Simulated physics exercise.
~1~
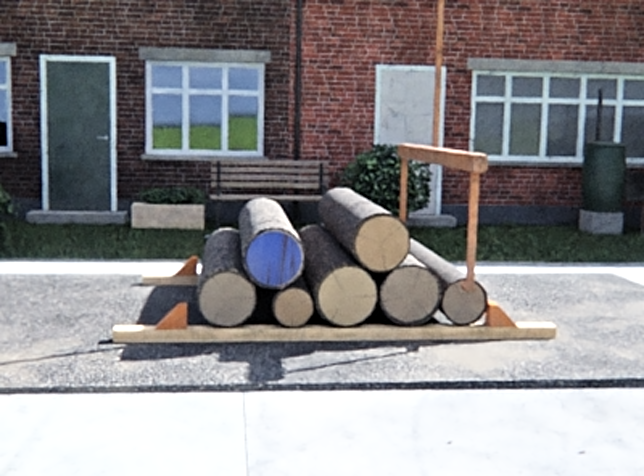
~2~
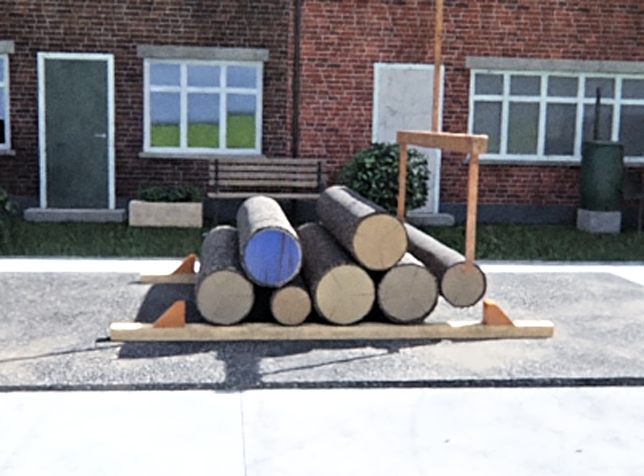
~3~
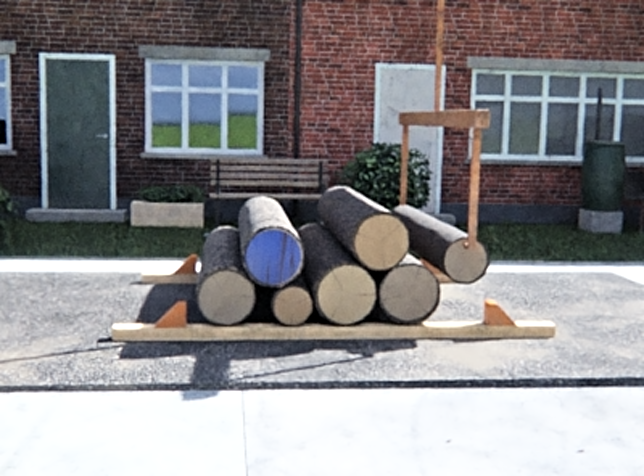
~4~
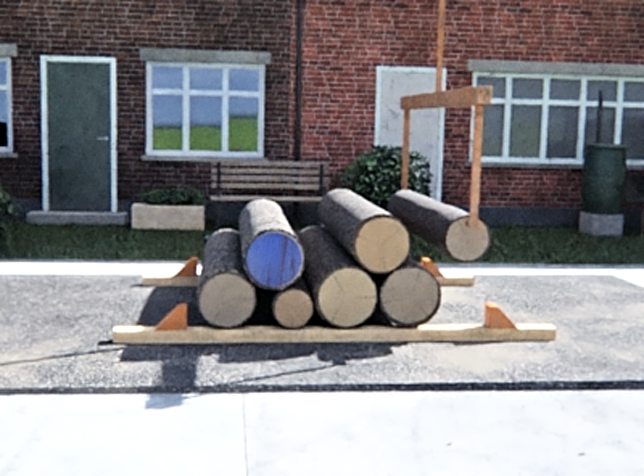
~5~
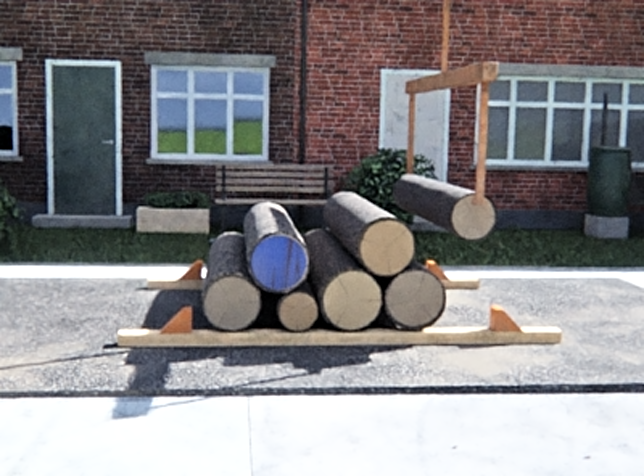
A wooden lifting frame slowly drew the log at the right end of a small pile straight up in front of a brick house, and the rest, including the blue-ended one on top, stayed put while it hung in the air.
